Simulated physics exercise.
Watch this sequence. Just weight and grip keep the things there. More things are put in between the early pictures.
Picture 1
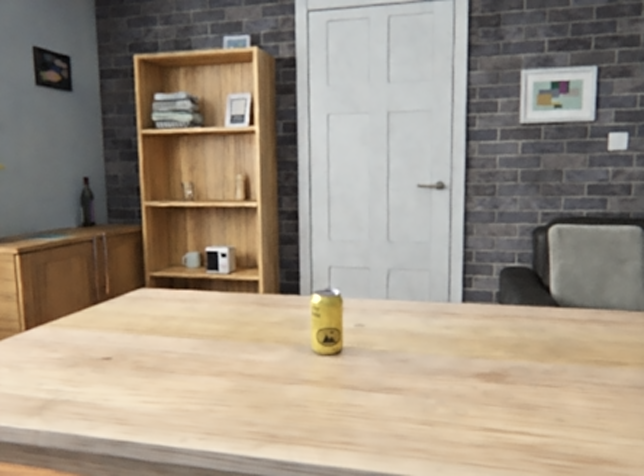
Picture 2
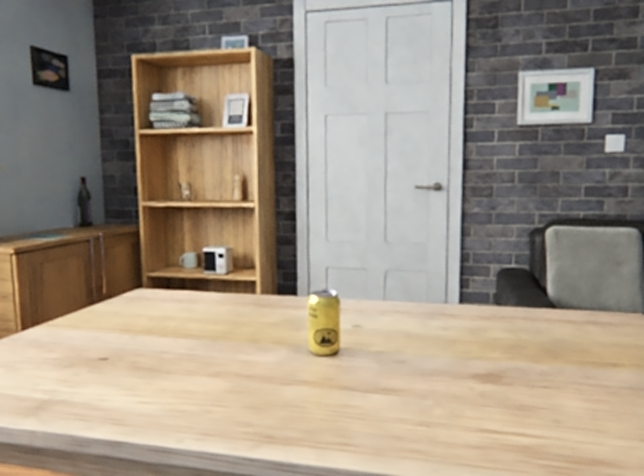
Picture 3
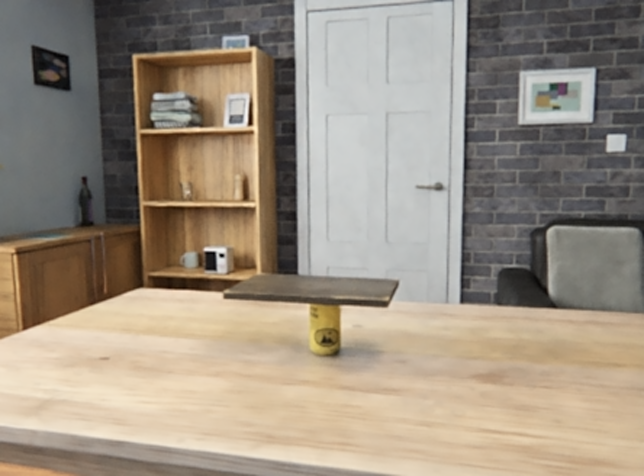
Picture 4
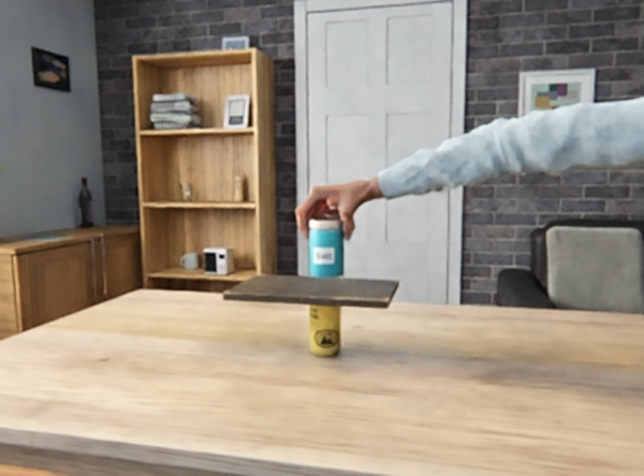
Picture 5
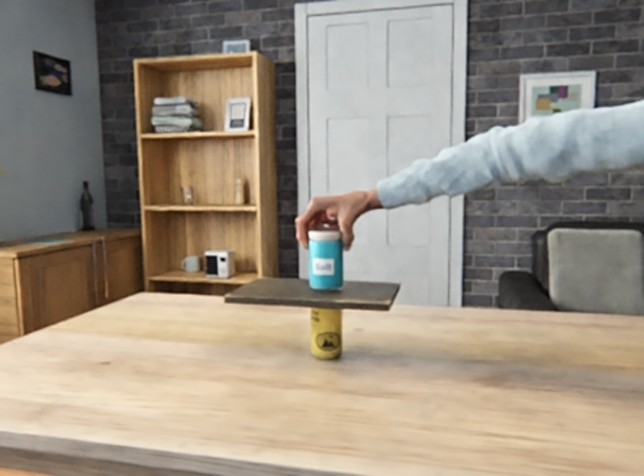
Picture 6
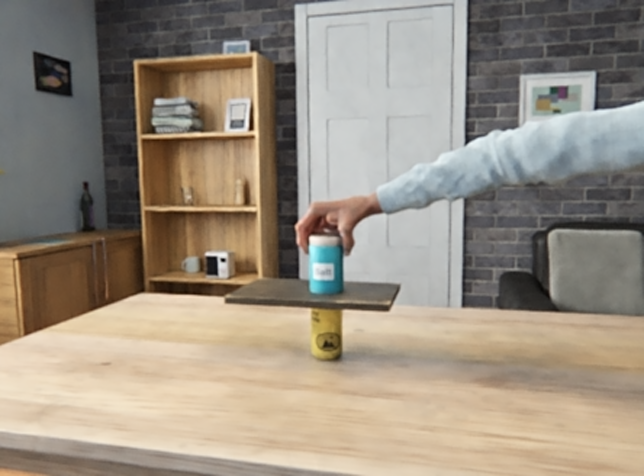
In a room with a brick wall, a white door and a wooden bookcase, a yellow can stands alone on a wooden table. A dark flat board then appears on top of it. Next, a hand reaching from the right lowers a turquoise jar onto the board, still gripping its top.
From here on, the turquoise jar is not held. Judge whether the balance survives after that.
The stack is secure.
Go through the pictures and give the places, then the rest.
In the first frame, the last thing is not in view yet; yellow can (327, 322).
In the second frame, the last thing is not in view yet; yellow can (324, 323).
In the third frame, the last thing is not in view yet; yellow can (325, 323).
In the fourth frame, still above its spot; turquoise jar (327, 248); yellow can (325, 324).
In the fifth frame, still above its spot; turquoise jar (326, 258); yellow can (327, 327).
In the sixth frame, in place under the hand; turquoise jar (327, 264); yellow can (327, 327).
Then, 0.30 s later than the last frame, all is still.
Then, 0.80 s later than the last frame, turquoise jar resting near (327, 264).
When it is over, all 3 as before. End places, in pixels of the last picture, turquoise jar near (327, 264). The stack keeps its balance.
